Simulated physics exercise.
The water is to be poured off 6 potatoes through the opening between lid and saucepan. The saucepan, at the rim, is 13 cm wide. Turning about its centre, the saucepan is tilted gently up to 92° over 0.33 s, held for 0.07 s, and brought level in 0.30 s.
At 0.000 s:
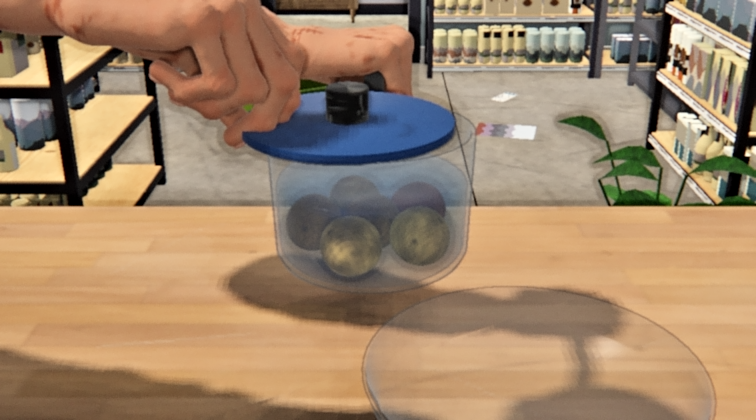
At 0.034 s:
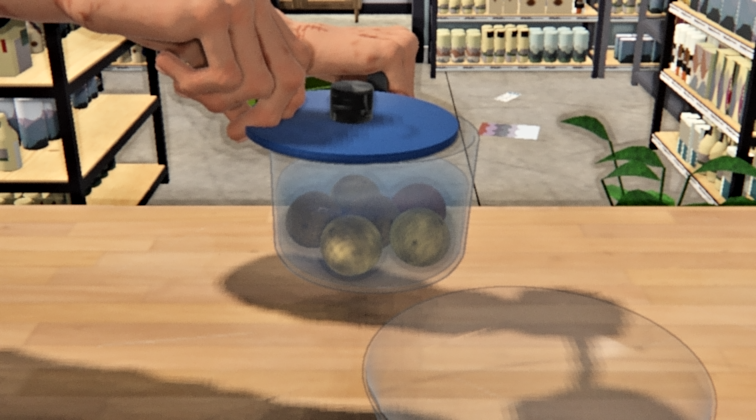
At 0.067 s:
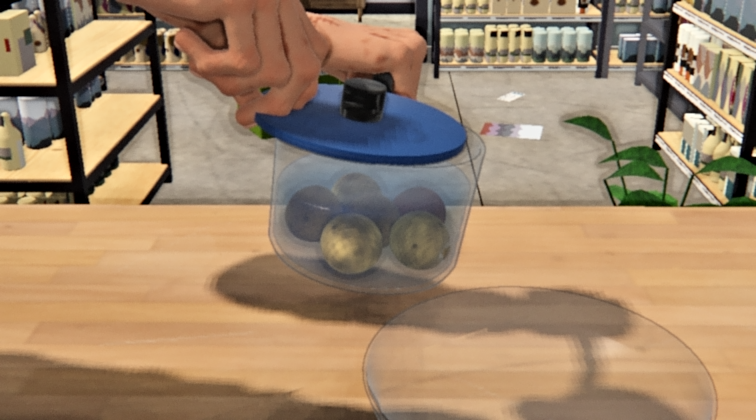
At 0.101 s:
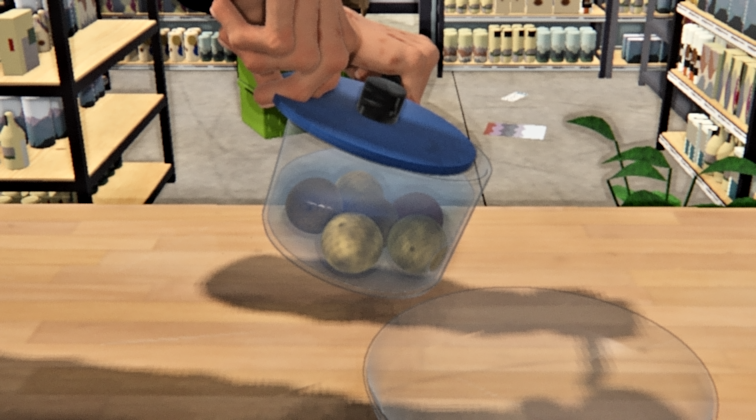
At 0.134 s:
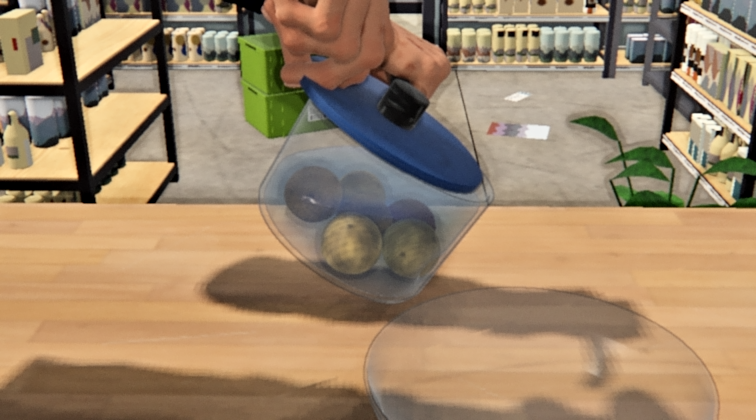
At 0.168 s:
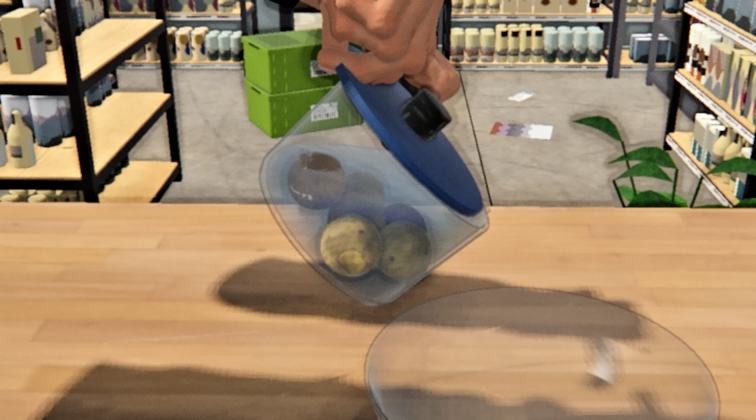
On a wooden counter in a shop with stocked shelves, hands hold a blue lid with a black knob against a clear container of round potatoes and water, tilting both gradually to the right until they lean steeply.
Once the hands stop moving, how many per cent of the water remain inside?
42 %.
Then, 0.30 s in, the tilt is 90° and 80 per cent of the water is still in the saucepan.
Then, 0.40 s in, the tilt is 92° and 63 per cent of the water is still in the saucepan.
Then, 0.50 s in, the tilt is 69° and 48 per cent of the water is still in the saucepan.
Then, 0.61 s in, the tilt is 19° and 43 per cent of the water is still in the saucepan.
Finally, 42 per cent of the water is still in the saucepan.
